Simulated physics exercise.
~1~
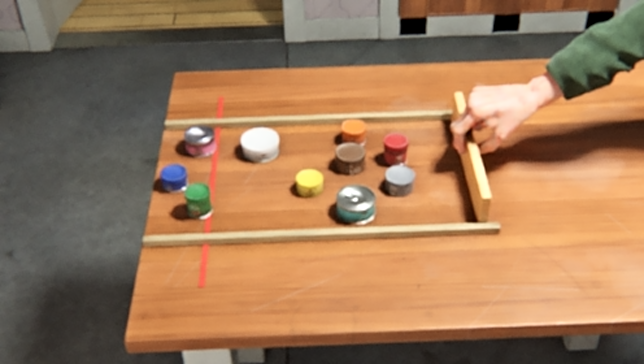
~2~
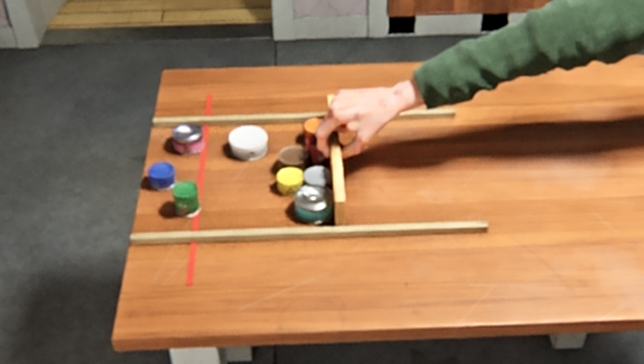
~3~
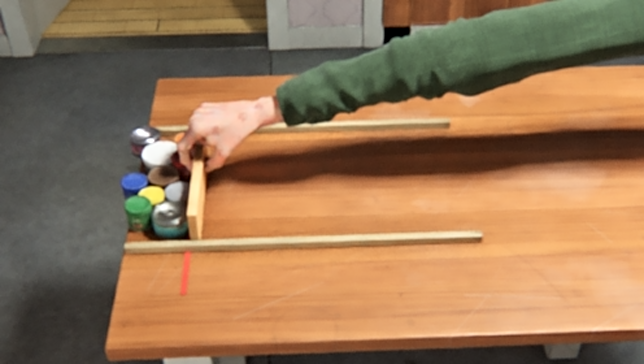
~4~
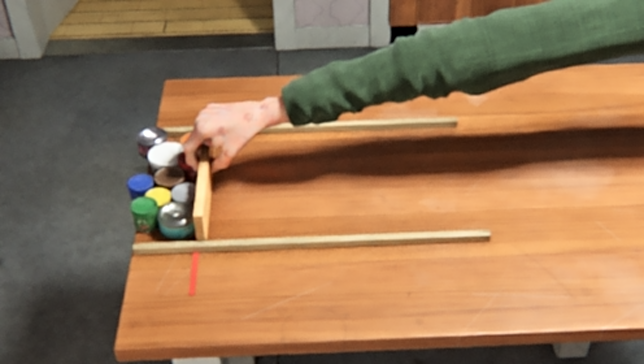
A hand sweeps a board left, bunching small containers at the table's edge without any falling.
